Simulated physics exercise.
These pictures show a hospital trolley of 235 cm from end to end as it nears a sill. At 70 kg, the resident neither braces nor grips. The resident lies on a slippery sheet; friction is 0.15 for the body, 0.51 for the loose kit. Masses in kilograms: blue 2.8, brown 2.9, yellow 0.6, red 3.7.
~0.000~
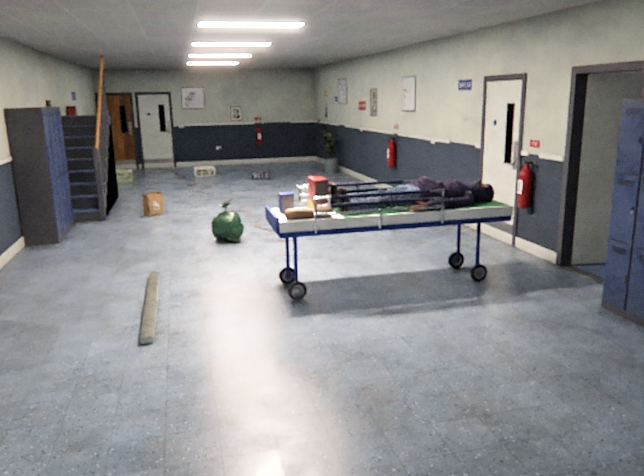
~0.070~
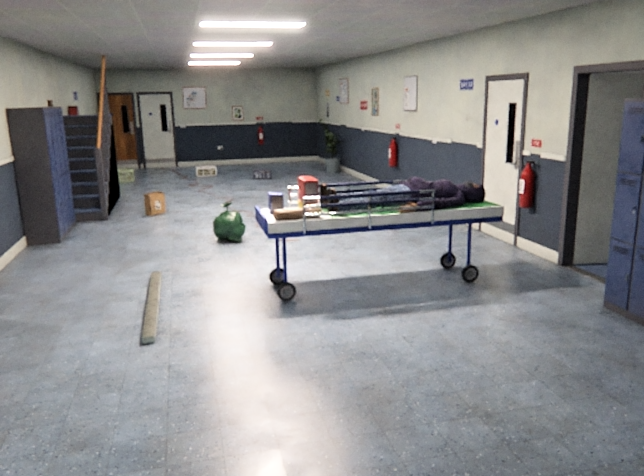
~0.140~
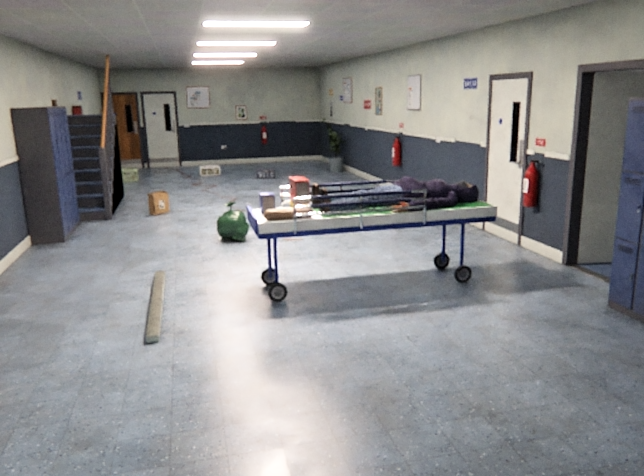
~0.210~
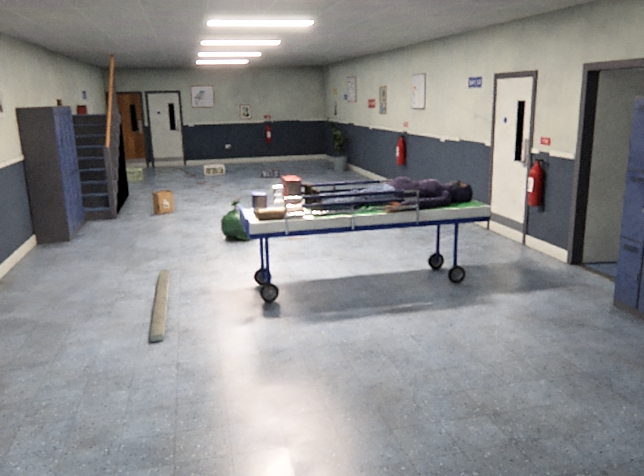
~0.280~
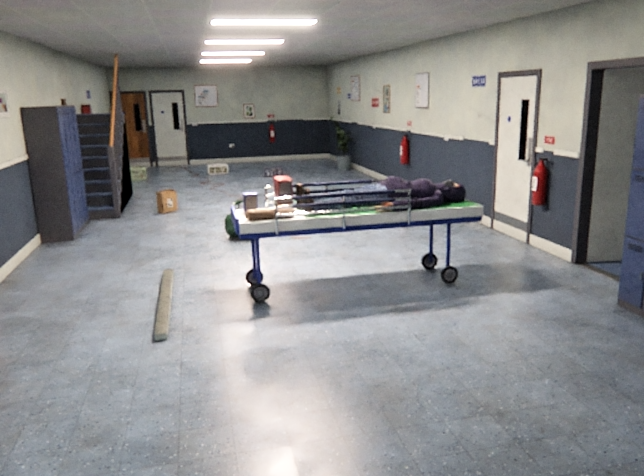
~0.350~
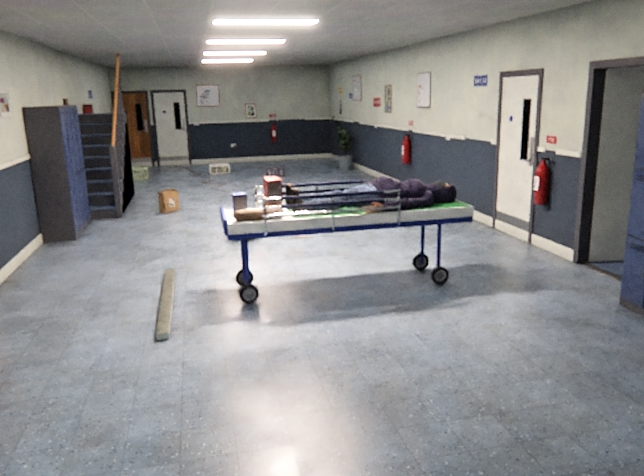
A blue-framed hospital trolley carrying a dark figure lying flat, with a red item and a brown item near its left end, rolls steadily left across a corridor floor with nobody pushing, gradually passing in front of a green bag.
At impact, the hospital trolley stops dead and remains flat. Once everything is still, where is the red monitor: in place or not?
Falls away.
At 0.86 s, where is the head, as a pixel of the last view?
Roughly (363, 198).
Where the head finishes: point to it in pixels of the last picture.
At about (326, 201).
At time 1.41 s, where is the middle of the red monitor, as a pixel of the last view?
At that moment it is roughly at (112, 238).
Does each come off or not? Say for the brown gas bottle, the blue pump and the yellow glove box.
Brown gas bottle stays put, blue pump falls off, yellow glove box stays put.
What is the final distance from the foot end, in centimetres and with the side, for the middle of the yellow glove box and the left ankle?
Measured at the end, the yellow glove box is 10 cm short and the left ankle is 10 cm short.
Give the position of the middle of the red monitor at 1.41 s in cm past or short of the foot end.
About 40 cm past it.
It happens at 0.71 s.
After 0.86 s the red monitor is 29 cm short of the foot end, tilted 15°, near (185, 194) in the last picture's view.
After 1.11 s the red monitor is 0 cm short of the foot end, tilted 85°, near (153, 193) in the last picture's view; the yellow glove box 12 cm short of the foot end, tilted 0°.
After 1.41 s the red monitor is 40 cm past the foot end, tilted 170°, near (112, 238) in the last picture's view; the yellow glove box 11 cm short of the foot end, tilted 0°.
When all is still (1.9 s), blue pump drops off; brown gas bottle stays on; yellow glove box stays on; red monitor drops off; left ankle stops short of the foot end.
